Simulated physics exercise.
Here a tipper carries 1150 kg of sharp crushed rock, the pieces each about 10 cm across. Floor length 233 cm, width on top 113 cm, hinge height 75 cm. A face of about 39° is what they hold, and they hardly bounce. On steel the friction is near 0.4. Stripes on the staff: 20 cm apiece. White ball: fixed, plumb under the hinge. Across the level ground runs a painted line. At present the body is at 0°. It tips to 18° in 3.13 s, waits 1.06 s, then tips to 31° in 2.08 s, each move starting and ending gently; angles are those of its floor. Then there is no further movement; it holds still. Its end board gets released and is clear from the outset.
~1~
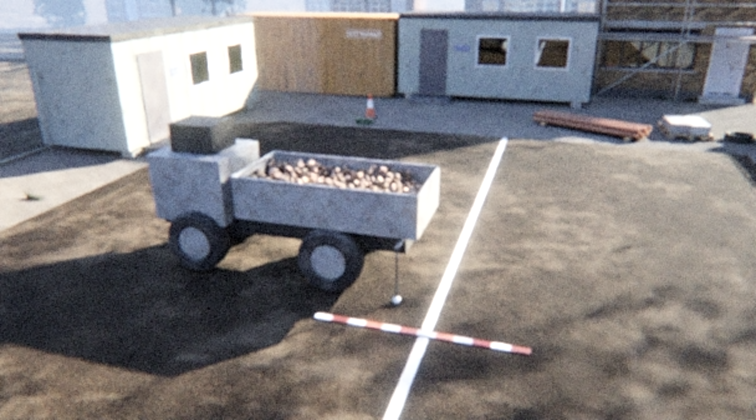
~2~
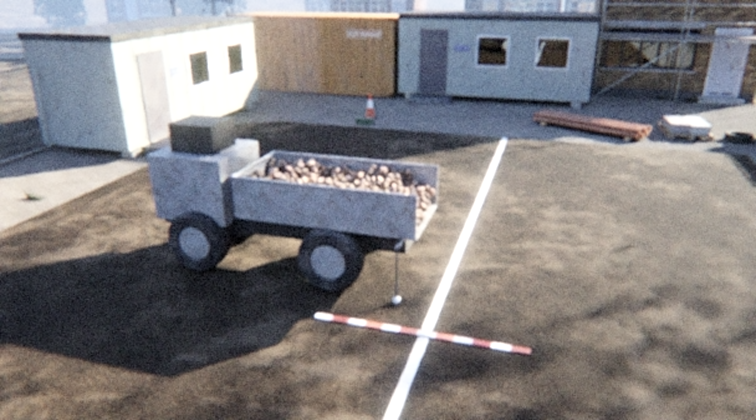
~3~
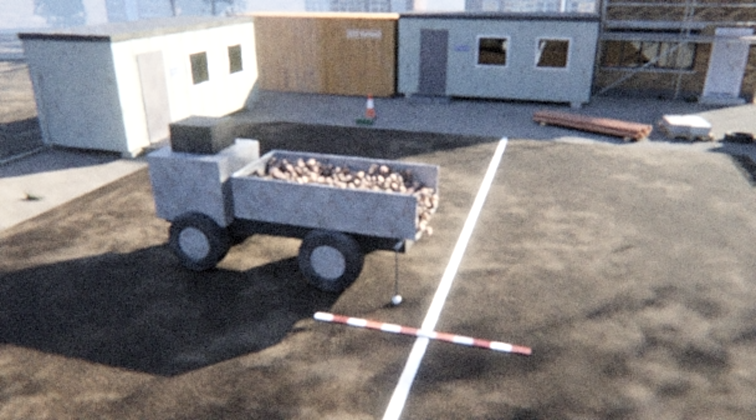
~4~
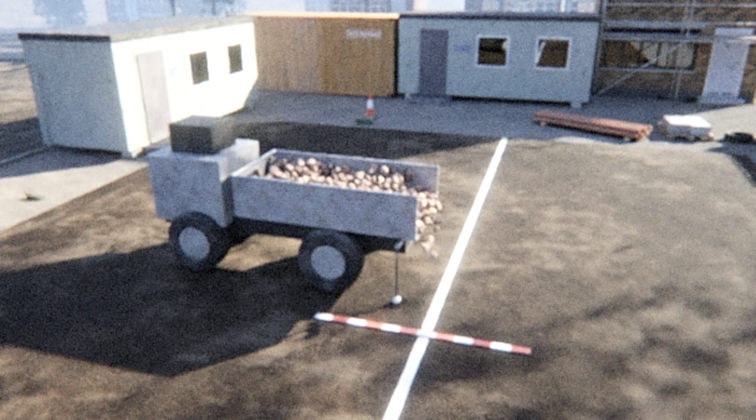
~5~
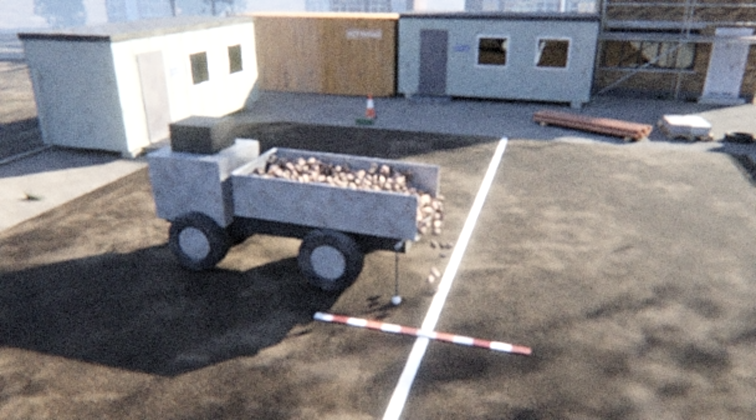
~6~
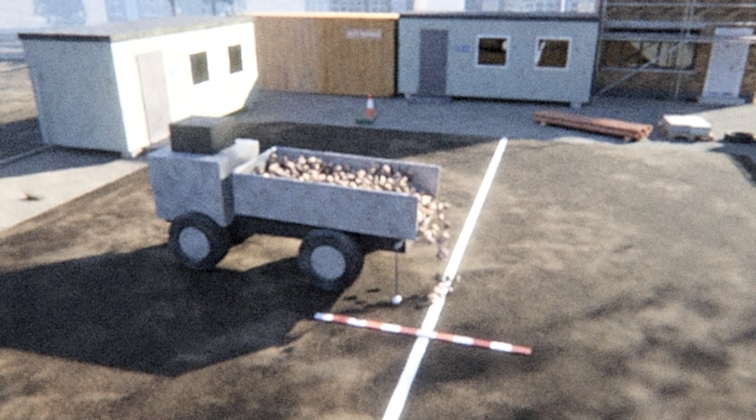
Rocks heaped in the open bed of a grey tipper truck sit behind its end board at first, then begin slipping out at the right-hand end once the board is gone. A thin trickle drops toward the ground near the white painted line and striped staff, while the bed barely tilts.
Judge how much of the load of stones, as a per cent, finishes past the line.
Some 75 per cent of it.
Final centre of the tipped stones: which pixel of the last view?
Roughly at (466, 278).
A little later the floor is at 15°; 93 % in the body, 5 % short of the line, 2 % past the line; the foremost stones are at (471, 284).
Then the floor is at 18°; 82 % in the body, 8 % short of the line, 9 % past the line; the foremost stones are at (481, 284).
Later still the floor is at 31°; 35 % in the body, 22 % short of the line, 43 % past the line; the foremost stones are at (517, 299).
In the end the floor is at 31°; 0 % in the body, 26 % short of the line, 74 % past the line; the foremost stones are at (558, 289).
